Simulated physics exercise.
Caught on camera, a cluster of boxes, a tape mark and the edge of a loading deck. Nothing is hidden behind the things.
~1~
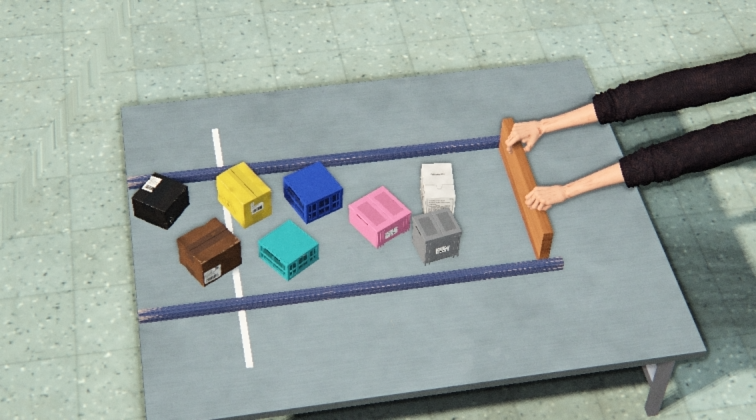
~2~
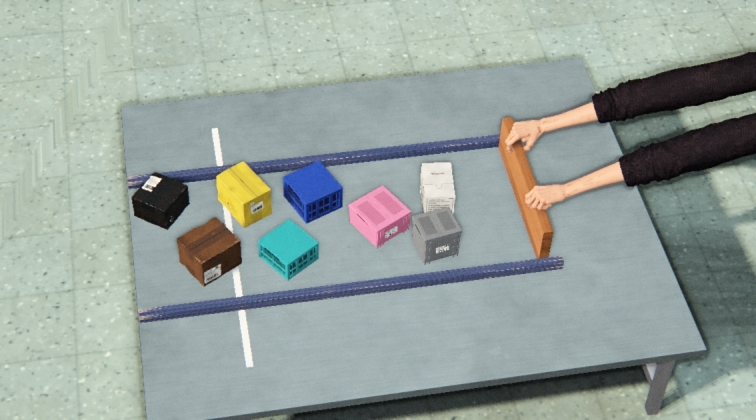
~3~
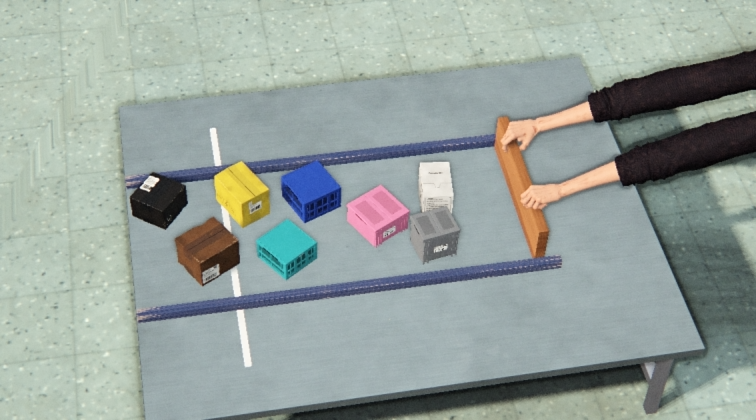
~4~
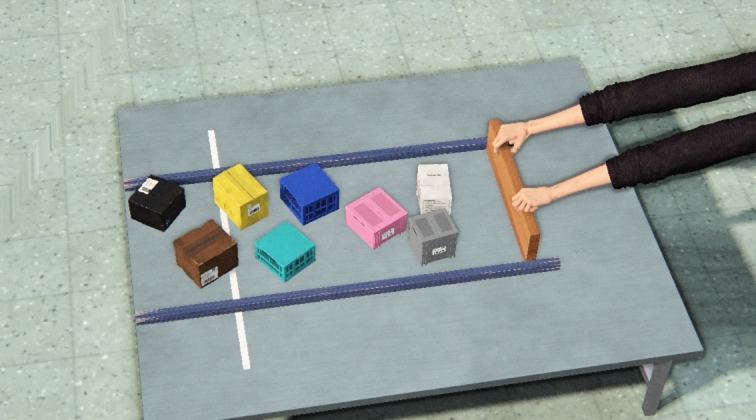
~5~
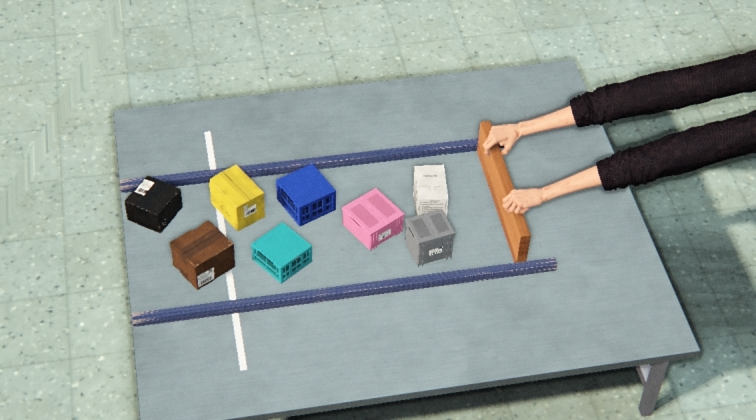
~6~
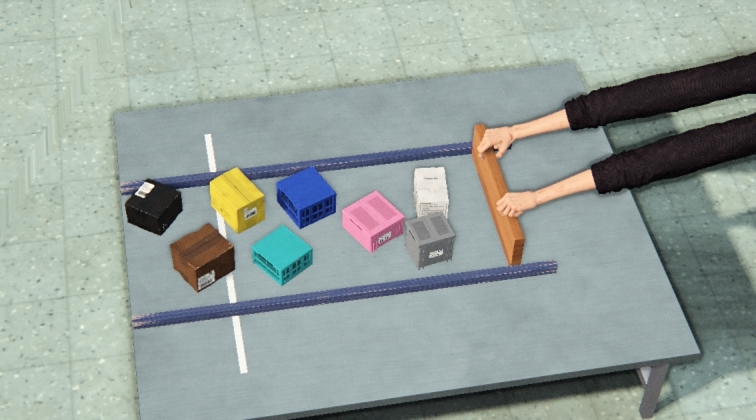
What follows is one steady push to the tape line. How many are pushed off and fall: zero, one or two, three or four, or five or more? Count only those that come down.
As it turns out, the number that fall off is one or two.
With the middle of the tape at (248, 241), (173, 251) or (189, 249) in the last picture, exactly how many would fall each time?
In that order 2, 5 and 4.
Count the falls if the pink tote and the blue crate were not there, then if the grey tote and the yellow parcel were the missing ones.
1 in the first case, 1 in the second.
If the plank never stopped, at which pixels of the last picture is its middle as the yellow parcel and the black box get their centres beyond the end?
Its middle is around (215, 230) and around (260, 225).
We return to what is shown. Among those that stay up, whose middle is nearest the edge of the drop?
That is the yellow parcel.
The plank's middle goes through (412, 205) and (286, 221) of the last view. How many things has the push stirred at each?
By then 3, and 8.
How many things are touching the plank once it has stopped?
That makes 2.
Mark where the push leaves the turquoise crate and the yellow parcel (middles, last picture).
About (146, 288), and the other about (131, 203).
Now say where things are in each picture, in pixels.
In the first frame, black box (161, 201); brown parcel (210, 252); yellow parcel (244, 195); plank (525, 189); tape (231, 239).
In the second frame, brown parcel (210, 251); blue crate (313, 192).
In the third frame, yellow parcel (242, 195); grey tote (434, 235).
In the fourth frame, black box (158, 203); white box (434, 194).
In the fifth frame, brown parcel (203, 255); pink tote (373, 220).
In the sixth frame, black box (154, 207); brown parcel (203, 258); yellow parcel (237, 201); plank (497, 195); tape (224, 244).
Soon after, none off yet; black box at rest near (154, 207); brown parcel at rest near (203, 258); yellow parcel at rest near (237, 201).
After that, none off yet; black box displaced a little near (140, 208); brown parcel displaced about its own width near (145, 271); yellow parcel displaced about its own width near (183, 196).
In the end, the number that fall off is one or two; gone, brown parcel and black box.
